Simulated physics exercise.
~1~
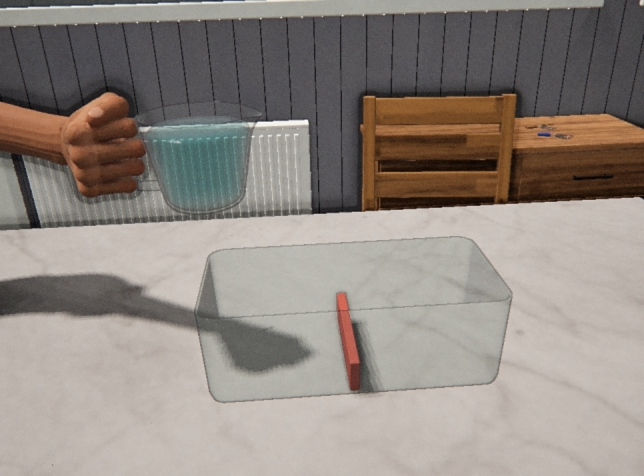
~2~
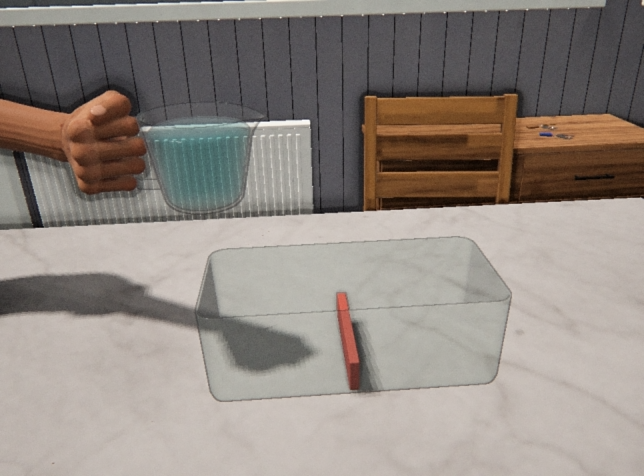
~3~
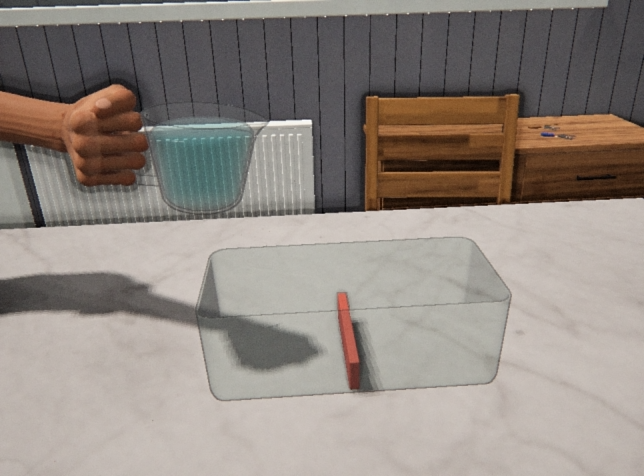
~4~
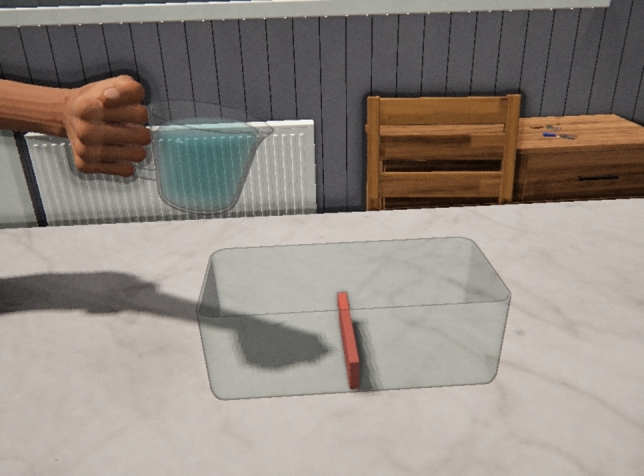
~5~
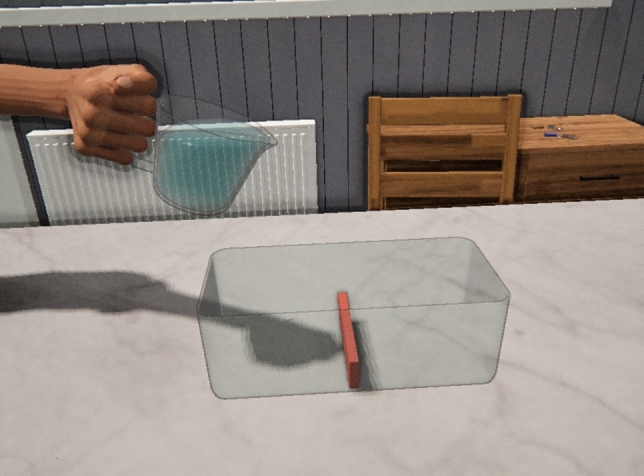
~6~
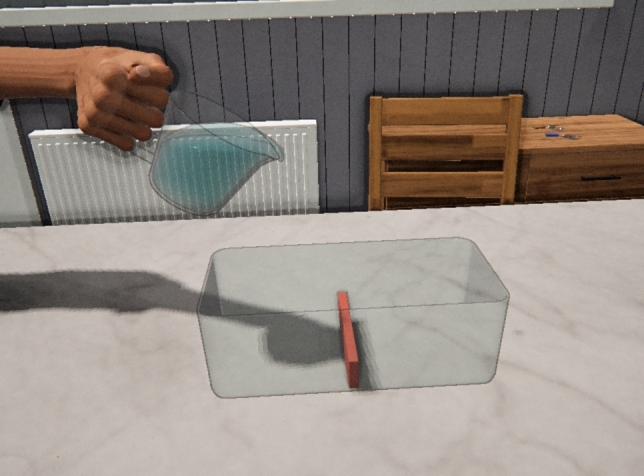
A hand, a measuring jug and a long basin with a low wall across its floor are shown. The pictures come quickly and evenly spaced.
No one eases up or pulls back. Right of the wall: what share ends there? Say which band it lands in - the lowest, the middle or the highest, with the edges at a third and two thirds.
Honestly, the portion right of the wall stays beneath a third.
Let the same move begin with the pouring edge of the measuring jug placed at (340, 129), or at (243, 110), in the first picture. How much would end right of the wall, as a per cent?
The first start yields 90 per cent, the second 10 per cent.
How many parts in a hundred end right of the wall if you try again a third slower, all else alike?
I'd say close to 20 per cent.
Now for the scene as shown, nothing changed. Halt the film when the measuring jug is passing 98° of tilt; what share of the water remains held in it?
I'd reckon near 35 percent is still held at that tilt.
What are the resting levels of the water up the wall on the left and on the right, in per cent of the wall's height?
The left reaches some 50 %, the right about 10 %.
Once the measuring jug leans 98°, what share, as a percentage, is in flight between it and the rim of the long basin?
About 35 per cent.
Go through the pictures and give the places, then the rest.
In the first frame, it leans 0°; its right rim is at (264, 113); the water meets the walls at (146, 129) and (250, 124); the long basin's rim runs from (203, 283) to (491, 266); the wall's top is at (347, 326).
In the second frame, it leans 2°; its right rim is at (265, 115); the water meets the walls at (147, 128) and (251, 125).
In the third frame, it leans 6°; its right rim is at (269, 121); the water meets the walls at (150, 127) and (255, 129).
In the fourth frame, it leans 13°; its right rim is at (274, 130); the water meets the walls at (156, 127) and (262, 130).
In the fifth frame, it leans 22°; its right rim is at (278, 142); the water meets the walls at (160, 131) and (271, 135).
In the sixth frame, it leans 34°; its right rim is at (280, 157); the water meets the walls at (162, 138) and (279, 148); 3 per cent is over the edge.
A moment on, the measuring jug is tipped on its side and 35 per cent is still to pour, 23 is left of the wall and 7 right of it.
Next, the measuring jug is tipped right over and 3 per cent is still to pour, 79 is left of the wall and 11 right of it.
Then the measuring jug is tipped right over and 0 per cent is still to pour, 79 is left of the wall and 16 right of it.
Later the measuring jug is tipped right over and 0 per cent is still to pour, 79 is left of the wall and 16 right of it.
At rest 79 per cent lies left of the wall, 16 right of it and 4 outside.
